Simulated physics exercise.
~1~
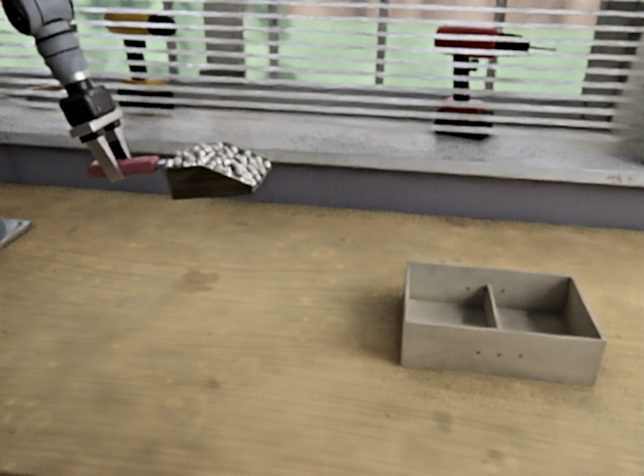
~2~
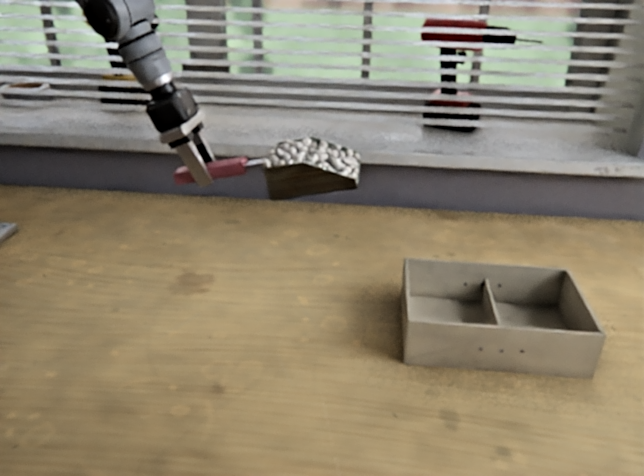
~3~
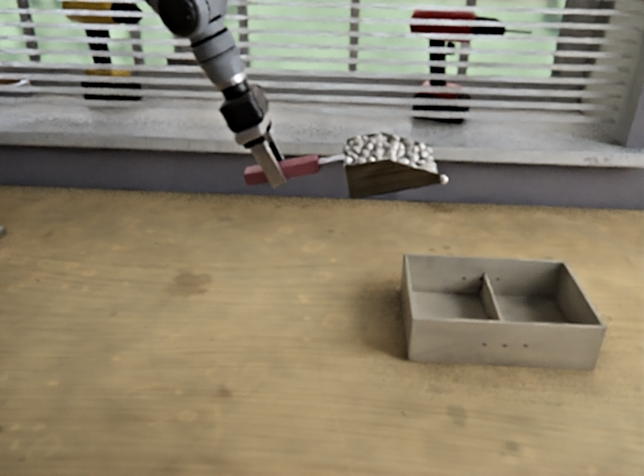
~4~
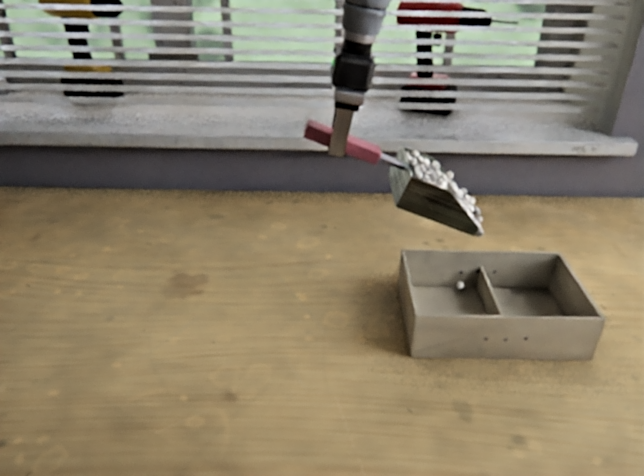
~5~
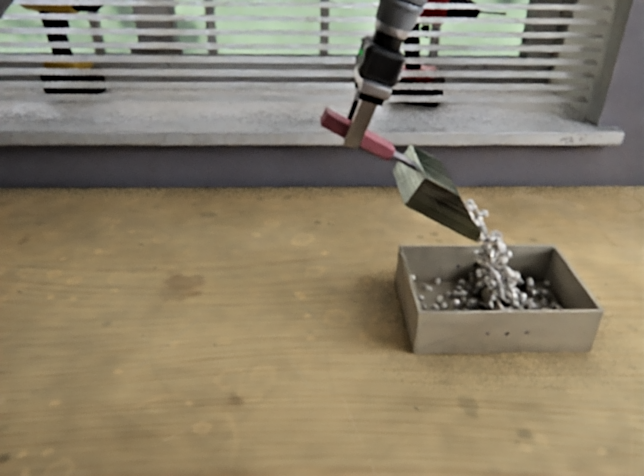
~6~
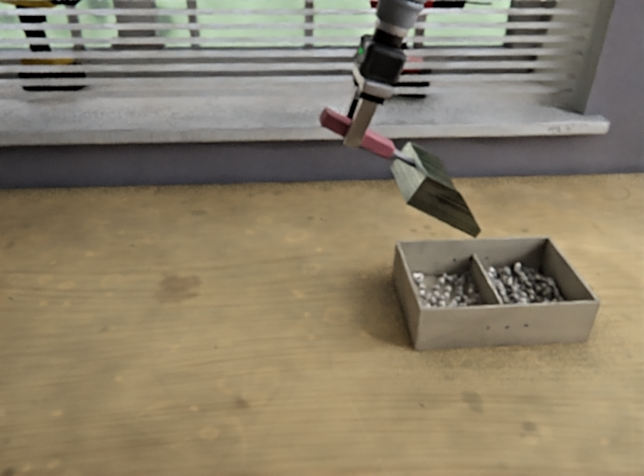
A wooden table top stands before a window with blinds and a pale sill, seen from slightly above by a camera drifting a little sideways. A dark and grey robot arm grips the red handle of an open-fronted scoop heaped with silvery beads, while a grey box with two compartments sits at the right. The arm carries the scoop rightward, then tips it forward as the first beads drop into the box. Tilting farther, it pours a stream over the dividing wall. Finally the empty-looking scoop hangs tilted above the box, with beads lying in both compartments, more in the right one.
